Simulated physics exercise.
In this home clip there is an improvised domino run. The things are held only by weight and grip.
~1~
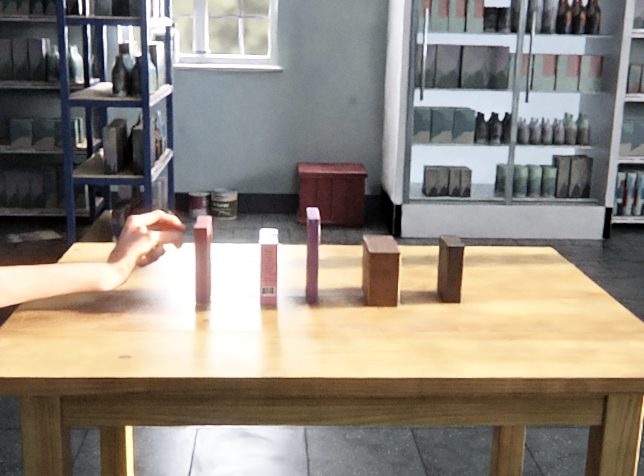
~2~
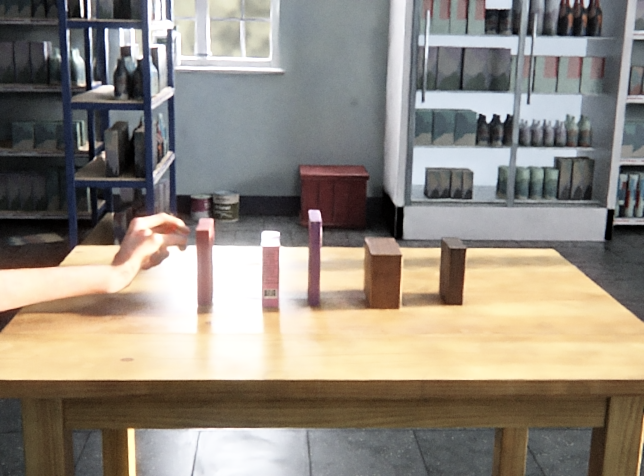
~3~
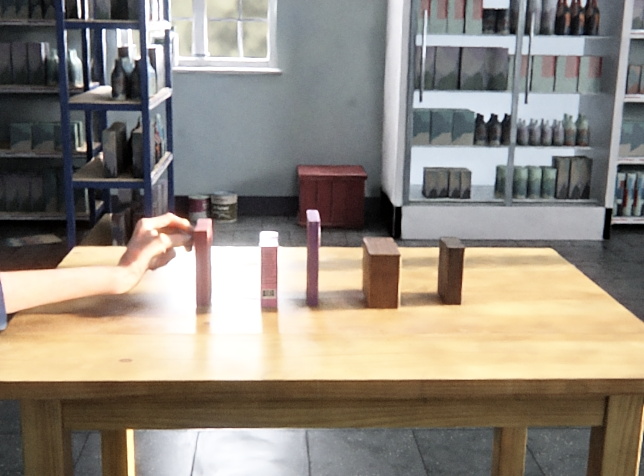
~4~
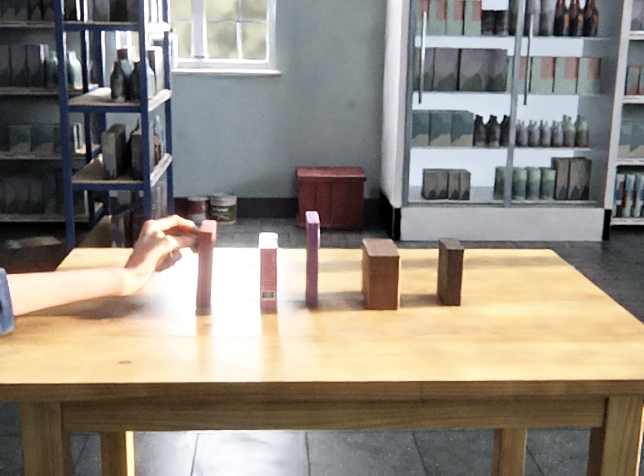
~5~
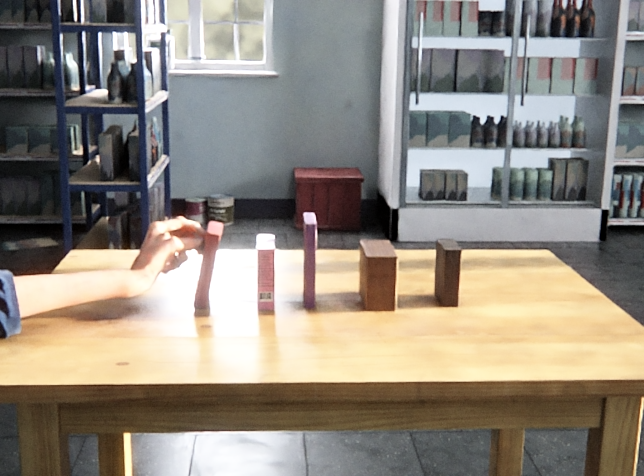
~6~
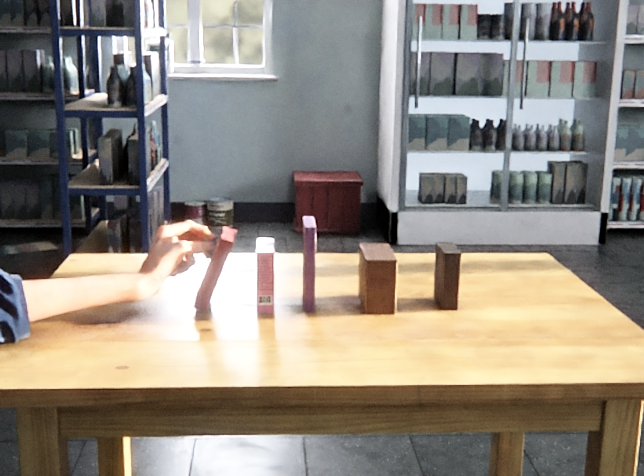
A hand reaches in from the left over a light wooden table, seen from the front in a room with shelves of bottles and boxes, a window and a red chest behind. Five upright blocks stand spaced in a row: red, pink, a taller purple, a wide brown and a narrower brown. The fingers touch the red block's top and push it rightward into a clear lean, while the others stay upright and the view shifts slightly.
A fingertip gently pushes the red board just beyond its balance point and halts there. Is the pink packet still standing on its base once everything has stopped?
No, fails to stand.
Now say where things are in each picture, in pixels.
In the first picture, pink packet (269, 266); purple board (312, 255).
In the second picture, purple board (314, 258); brown board (382, 272).
In the third picture, purple board (313, 258); brown board (381, 272).
In the fourth picture, red board 4° over; purple board (312, 259); brown board (380, 274).
In the fifth picture, red board 11° over; purple board (309, 260); brown board (378, 274).
In the sixth picture, red board 22° over; pink packet (265, 275); purple board (309, 264).
Then, 0.20 s on from there, red board 64° over; pink packet turned 31° from how it was put near (285, 275); purple board turned 6° from how it was put.
Then, 0.30 s on from there, red board 70° over; pink packet turned 48° from how it was put near (294, 279); purple board turned 28° from how it was put.
Then, 0.40 s on from there, red board 73° over; pink packet turned 58° from how it was put near (300, 281); purple board turned 40° from how it was put.
In the end, toppled on the table, purple board and pink packet; brown board unmoved. At the end, from the last picture's camera, pink packet near (299, 281).
